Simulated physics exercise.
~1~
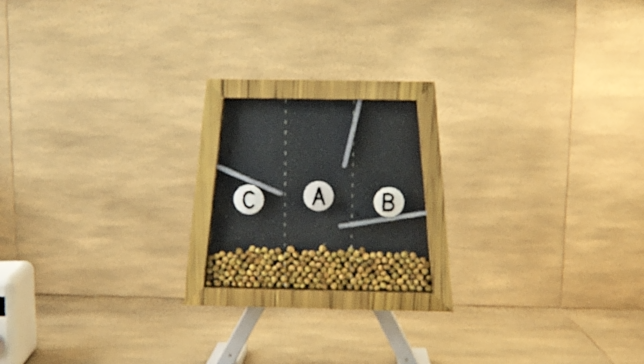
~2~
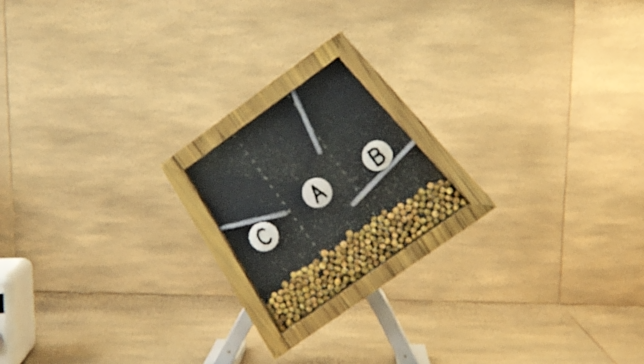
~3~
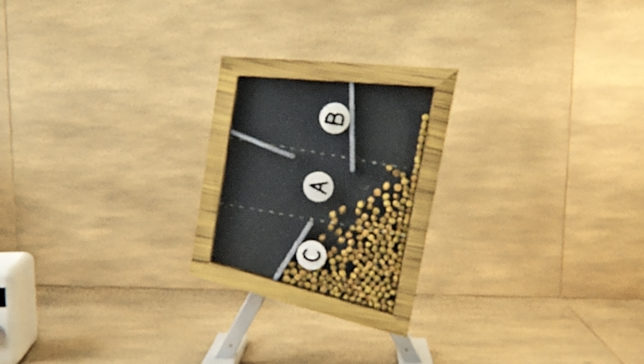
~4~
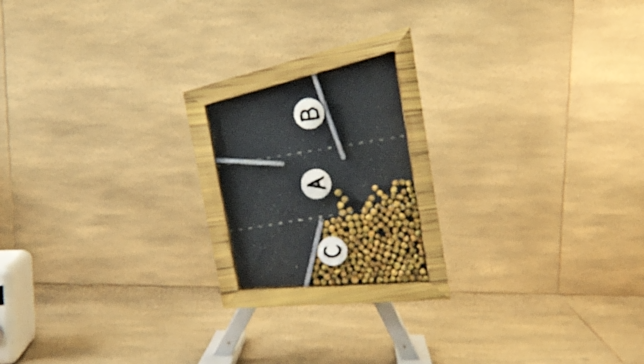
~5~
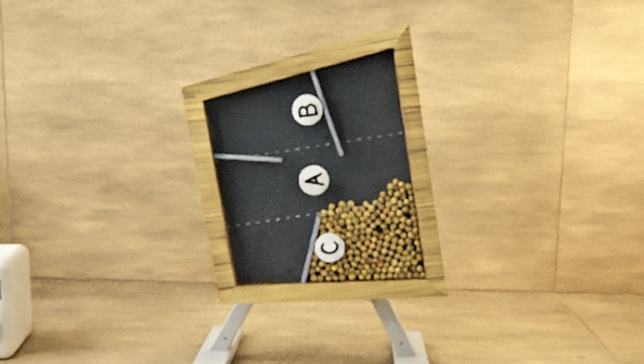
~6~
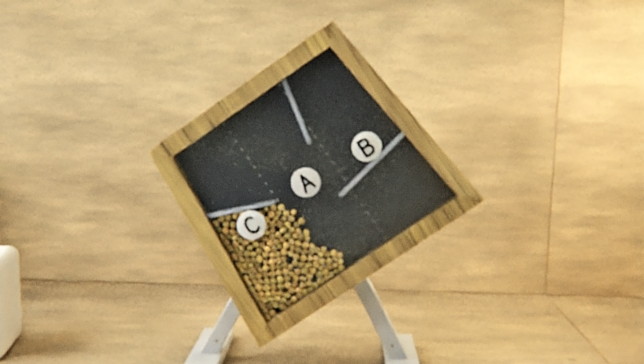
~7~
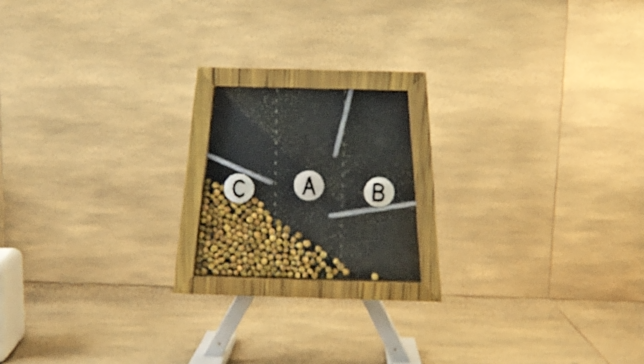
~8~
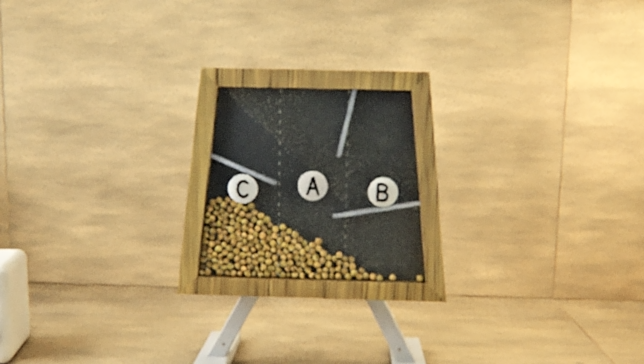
A wooden-framed case of chickpeas tipped anticlockwise past a quarter turn, sending them sliding into the section marked C, then swung back level, where they settled in a slope, piled highest under C on the left and thinning towards the right.
